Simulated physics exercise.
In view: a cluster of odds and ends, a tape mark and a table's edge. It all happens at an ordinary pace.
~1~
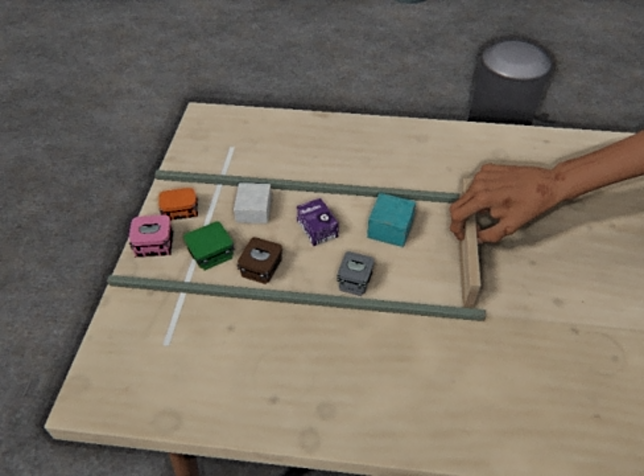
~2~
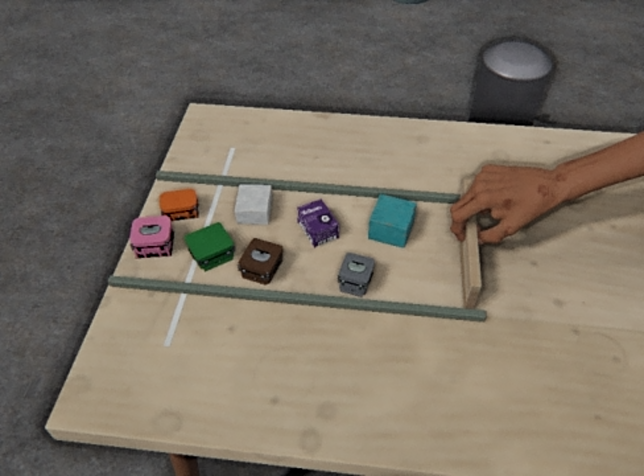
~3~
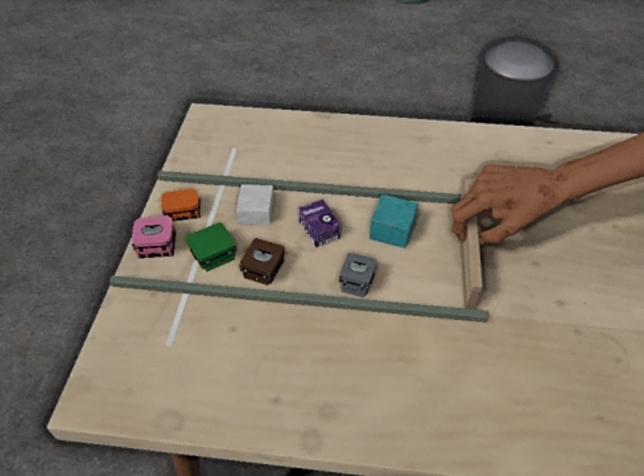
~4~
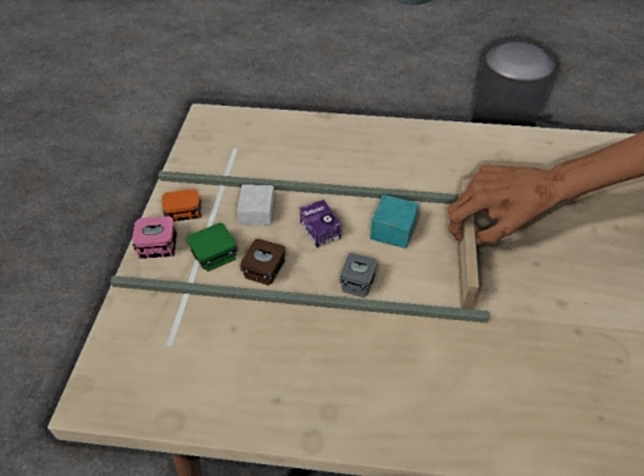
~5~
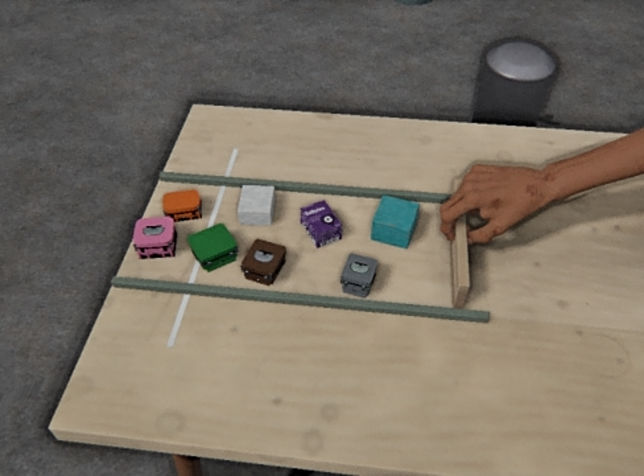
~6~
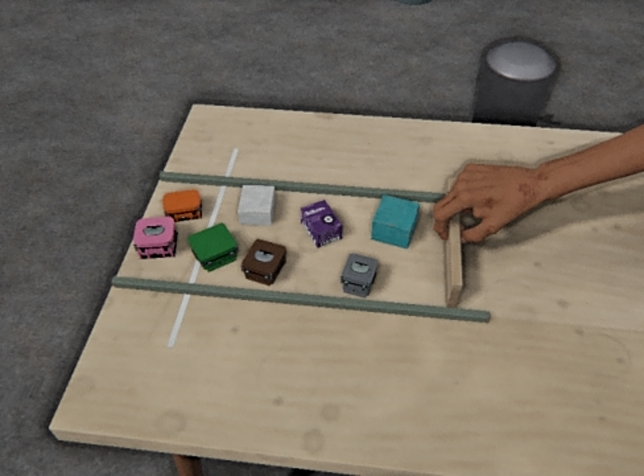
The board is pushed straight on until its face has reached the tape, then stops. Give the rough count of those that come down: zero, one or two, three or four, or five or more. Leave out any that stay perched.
In the end the number that fall off is three or four.
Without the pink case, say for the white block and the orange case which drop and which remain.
The white block comes down; the orange case goes over.
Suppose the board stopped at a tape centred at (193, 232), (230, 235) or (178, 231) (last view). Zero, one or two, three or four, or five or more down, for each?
The falls would be three to four; one or two; more than four.
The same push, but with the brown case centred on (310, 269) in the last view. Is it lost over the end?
Then it remains up.
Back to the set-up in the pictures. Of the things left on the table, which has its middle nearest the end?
It is the purple box.
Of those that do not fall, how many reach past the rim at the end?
0 of them.
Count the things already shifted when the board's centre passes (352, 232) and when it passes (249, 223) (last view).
First 3, then 8.
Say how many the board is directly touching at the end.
In contact: 2.
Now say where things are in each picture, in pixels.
Pink case (152, 236); orange case (179, 205); green case (210, 246); board (468, 241); tape (204, 232), in the first picture.
Orange case (180, 206); turquoise block (392, 221), in the second picture.
Green case (212, 247); brown case (263, 262), in the third picture.
Pink case (155, 238); board (466, 242), in the fourth picture.
Orange case (183, 206); grey case (359, 276), in the fifth picture.
Pink case (156, 238); orange case (183, 206); green case (214, 248); board (452, 241); tape (208, 233), in the sixth picture.
Soon after, none off yet; pink case at rest near (156, 238); orange case at rest near (183, 206); green case at rest near (214, 248).
Then, none off yet; pink case moved about its own width near (122, 236); orange case moved about its own width near (140, 201); green case moved about its own width near (160, 238).
At rest, the number that fall off is three or four; fallen, white block, green case, orange case and pink case.
